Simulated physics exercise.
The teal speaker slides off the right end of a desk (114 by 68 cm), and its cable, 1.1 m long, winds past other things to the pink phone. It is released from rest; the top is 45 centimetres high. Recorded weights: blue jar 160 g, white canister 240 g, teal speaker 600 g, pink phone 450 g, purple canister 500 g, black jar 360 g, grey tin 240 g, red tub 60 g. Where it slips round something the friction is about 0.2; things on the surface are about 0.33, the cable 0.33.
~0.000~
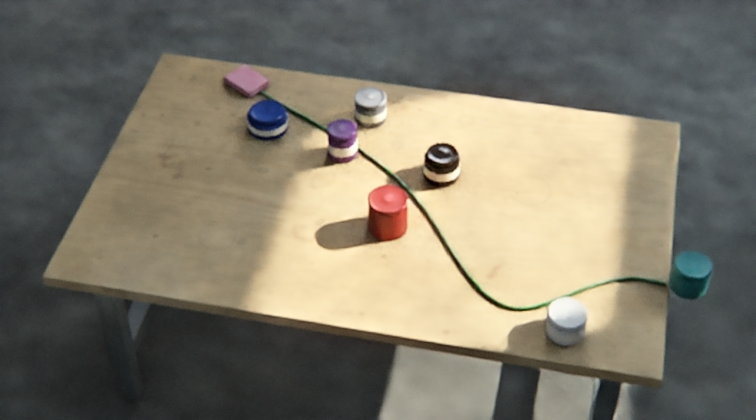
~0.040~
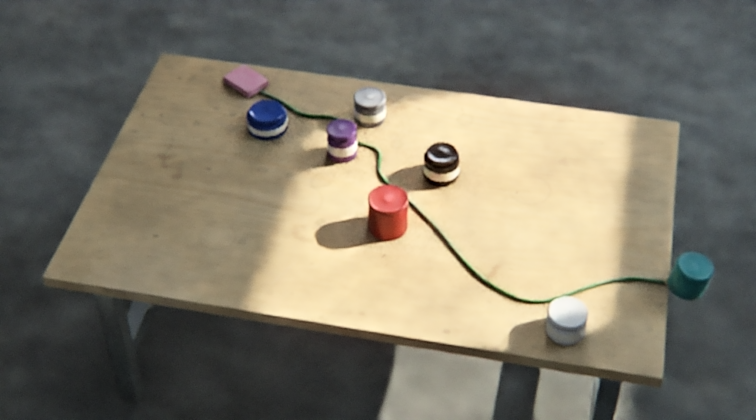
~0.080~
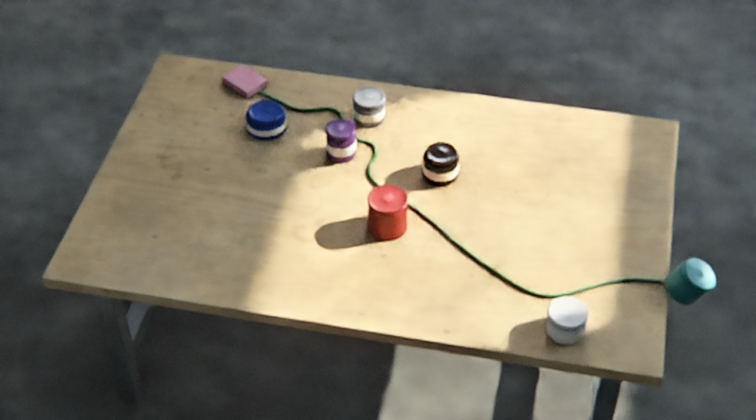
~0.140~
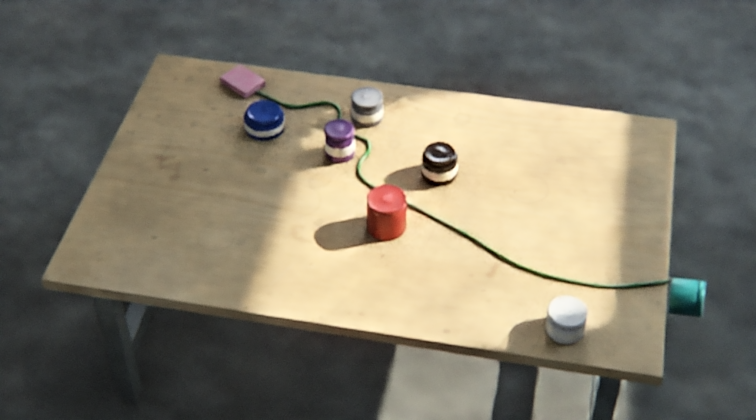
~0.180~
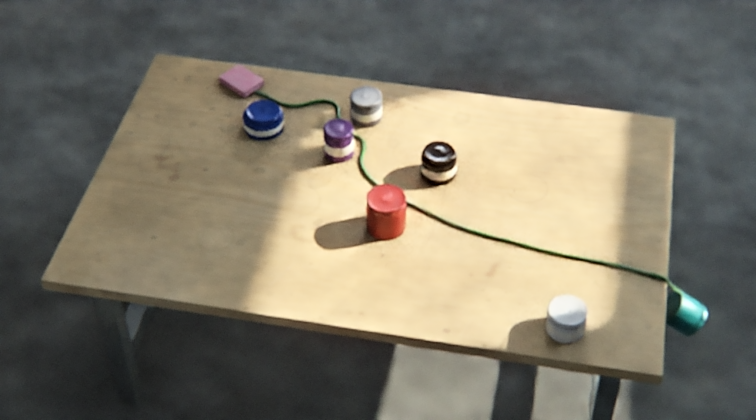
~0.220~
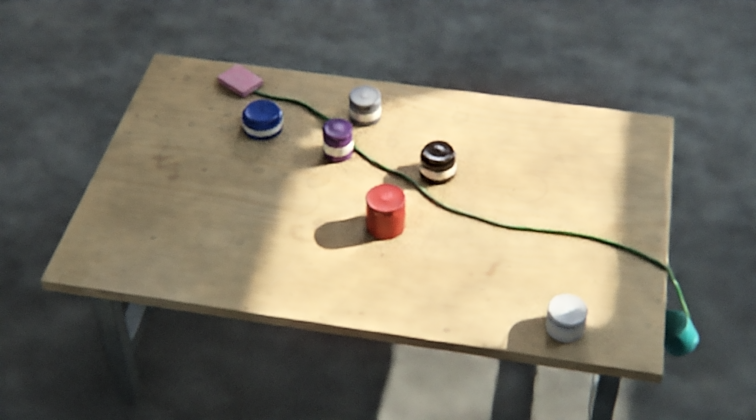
A teal cylinder tipped over the right edge of a wooden table and slid downward, while the green cord behind it shifted and bent among the jars and tub, which stayed put.
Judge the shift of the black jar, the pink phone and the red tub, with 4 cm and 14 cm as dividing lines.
My prediction: The black jar probably ends up right by its start, the pink phone probably ends up really far off, the red tub probably ends up right by its start.
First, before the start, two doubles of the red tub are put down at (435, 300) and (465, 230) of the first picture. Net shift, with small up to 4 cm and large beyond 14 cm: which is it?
First one: A slight shift; second one: A big shift.
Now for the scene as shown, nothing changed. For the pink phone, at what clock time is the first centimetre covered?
Pink phone: 0.30 s.
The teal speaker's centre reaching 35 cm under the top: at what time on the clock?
The clock reads 0.55 s at that moment.
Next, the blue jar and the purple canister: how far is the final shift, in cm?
Approx. final shift - blue jar: 0 cm; purple canister: 2 cm.
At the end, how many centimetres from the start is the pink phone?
Pink phone: About 25 cm.
After 0.5 s, the cable's tail end at (317, 120); pink phone 17 cm off its start, black jar 2 cm off its start, teal speaker over the edge.
After 0.7 s, the cable's tail end at (352, 139); pink phone 26 cm off its start, black jar 2 cm off its start, teal speaker over the edge.
After 1.0 s, the cable's tail end at (352, 139); pink phone 26 cm off its start at (338, 124), black jar 2 cm off its start at (443, 146), teal speaker over the edge.
After 1.2 s, the cable's tail end at (352, 139); pink phone 26 cm off its start, black jar 2 cm off its start, teal speaker over the edge.
After 2.4 s, the cable's tail end at (352, 139); pink phone 26 cm off its start at (338, 124), black jar 2 cm off its start at (443, 146), red tub 0 cm off its start at (386, 197), teal speaker over the edge.
